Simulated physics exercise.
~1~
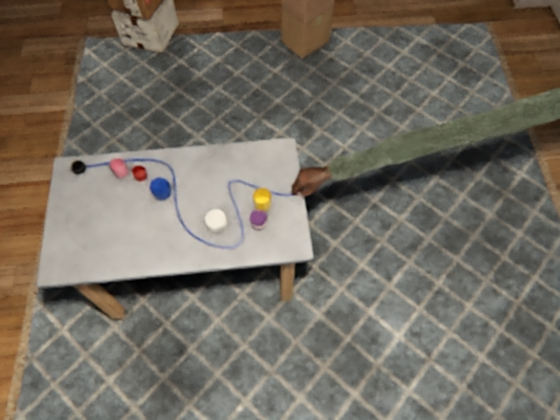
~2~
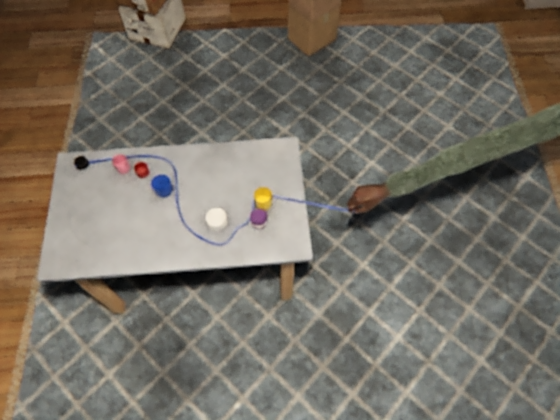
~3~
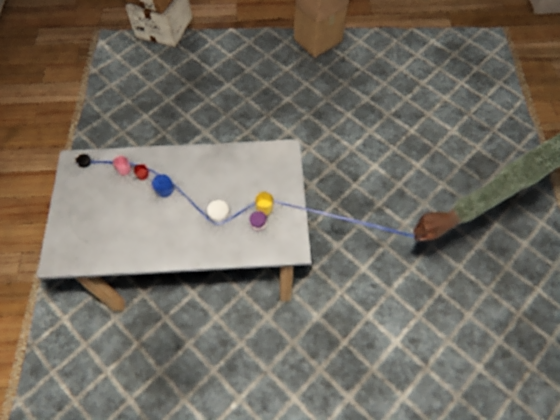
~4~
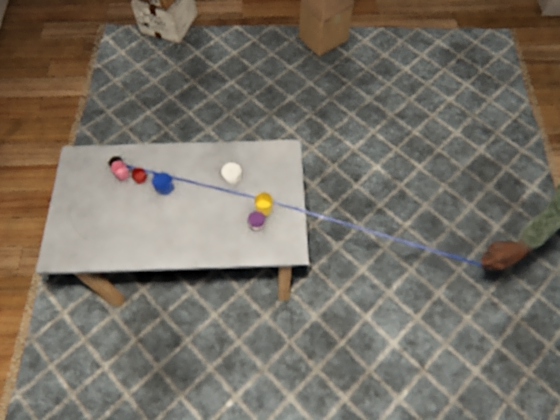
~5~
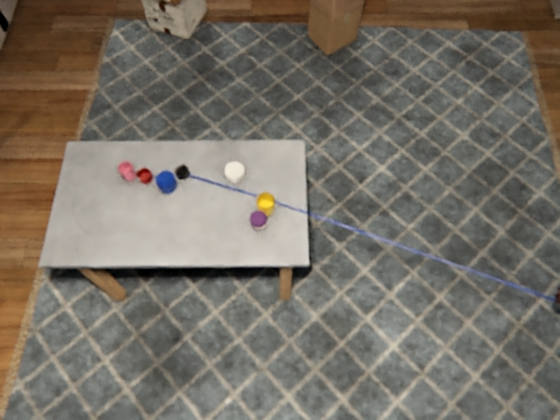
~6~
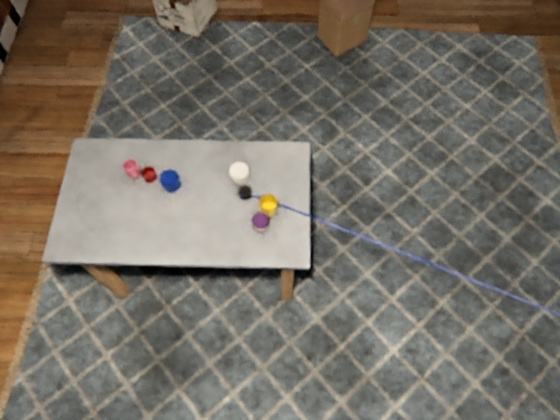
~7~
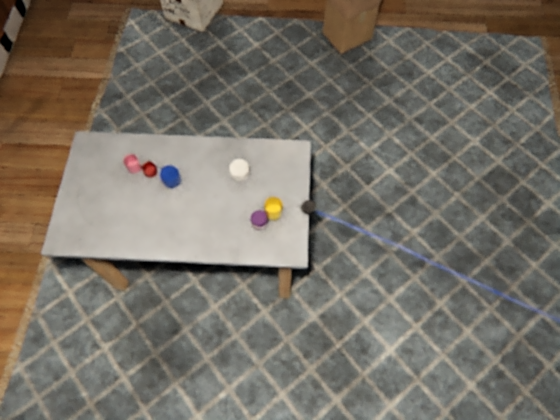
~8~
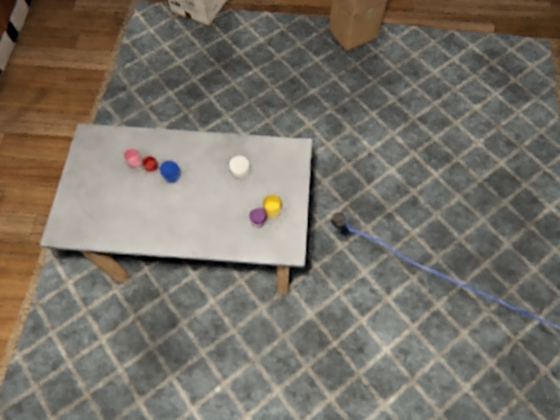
On a grey table, a hand pulling a blue cord rightward, shifting a white tub and dragging a black object off the edge.
